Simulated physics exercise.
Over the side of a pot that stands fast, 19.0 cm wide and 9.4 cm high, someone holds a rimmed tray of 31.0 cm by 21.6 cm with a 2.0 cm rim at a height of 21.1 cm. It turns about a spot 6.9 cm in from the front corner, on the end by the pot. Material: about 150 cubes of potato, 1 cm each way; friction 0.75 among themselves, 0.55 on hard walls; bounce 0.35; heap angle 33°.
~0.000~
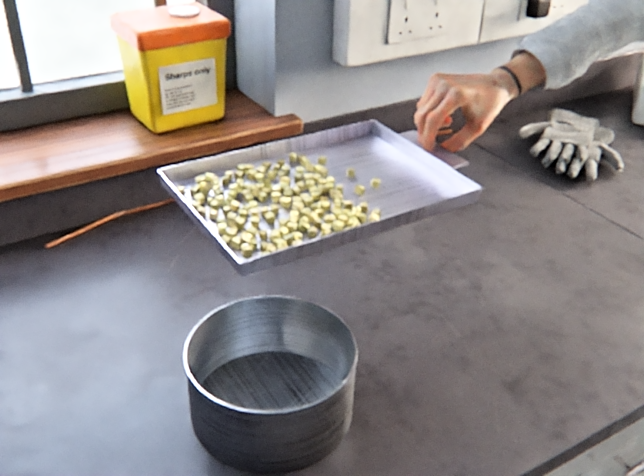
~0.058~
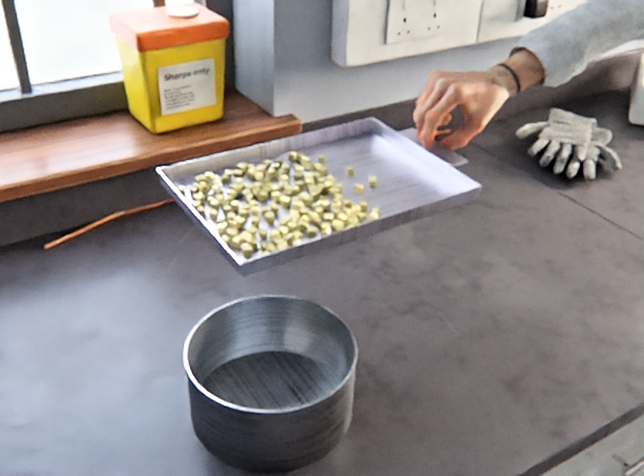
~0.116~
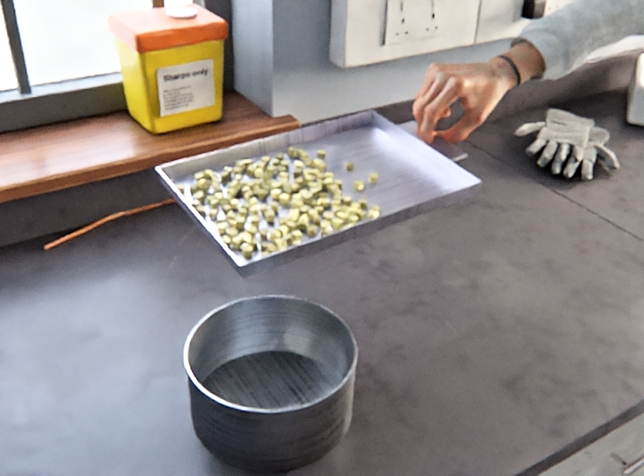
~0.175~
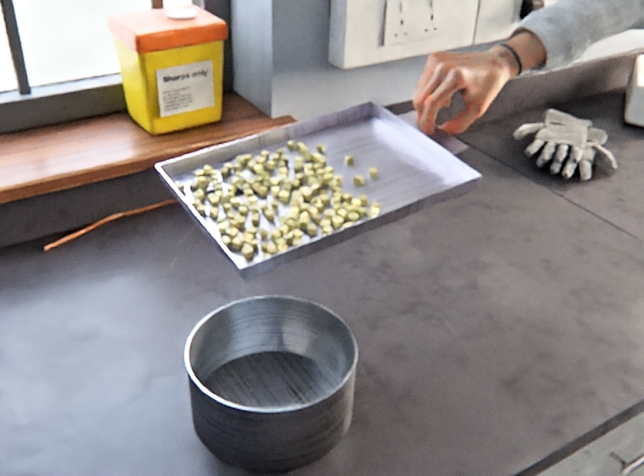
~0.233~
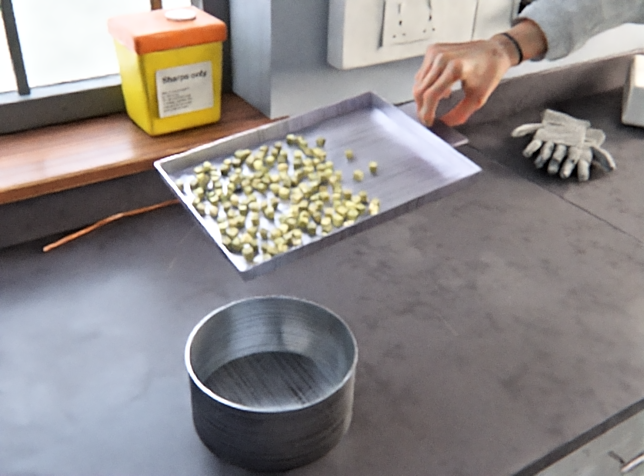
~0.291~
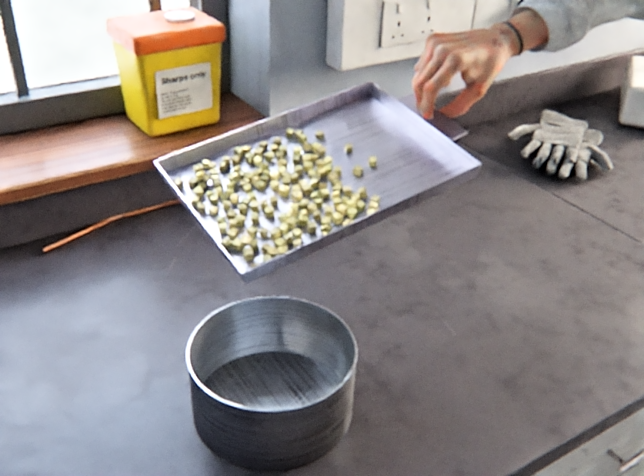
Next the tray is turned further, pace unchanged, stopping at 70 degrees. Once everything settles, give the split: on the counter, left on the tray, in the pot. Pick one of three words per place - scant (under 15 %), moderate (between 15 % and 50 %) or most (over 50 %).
My call is counter: Scant, tray: Most, pot: Scant.
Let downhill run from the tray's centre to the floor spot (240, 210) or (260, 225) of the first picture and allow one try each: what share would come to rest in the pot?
Approximately 0 percent, then 10 percent.
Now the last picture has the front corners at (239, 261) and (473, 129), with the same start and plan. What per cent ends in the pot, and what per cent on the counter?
Pot 0, counter 15.
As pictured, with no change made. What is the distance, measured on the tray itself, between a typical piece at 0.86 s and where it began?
Roughly 3 cm.
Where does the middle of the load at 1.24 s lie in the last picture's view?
My estimate is roughly (254, 211).
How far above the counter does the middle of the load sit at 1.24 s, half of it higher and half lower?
Median height: Approx. 26 cm.
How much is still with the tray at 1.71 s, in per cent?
95%, roughly.
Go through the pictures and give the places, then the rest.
In the first frame, tray tilt 0 degrees, front corners at (242, 260) and (478, 187); middle of the pieces at (285, 202); pot at (271, 348).
In the second frame, tray tilt 1 degrees, front corners at (242, 260) and (477, 185); middle of the pieces at (285, 202).
In the third frame, tray tilt 3 degrees, front corners at (242, 262) and (477, 181); middle of the pieces at (285, 200).
In the fourth frame, tray tilt 6 degrees, front corners at (243, 265) and (478, 175), lowest corner left front; middle of the pieces at (285, 197).
In the fifth frame, tray tilt 8 degrees, front corners at (243, 267) and (478, 169), lowest corner left front; middle of the pieces at (284, 194).
In the sixth frame, tray tilt 11 degrees, front corners at (244, 270) and (478, 163), lowest corner left front; middle of the pieces at (284, 191); pot at (273, 348). The tray's pace is about 50 degrees a second.
Then, at 0.86 s, tilt 39 degrees; the tray holds 100 %, the pot 0 %.
Then, at 1.24 s, tilt 57 degrees; the tray holds 95 %, the pot 0 %.
After 1.71 s, tilt 70 degrees; the tray holds 95 %, the pot 5 %.
In the end, at 2.6 s, counter 0 %, tray 95 %, pot 5 %.
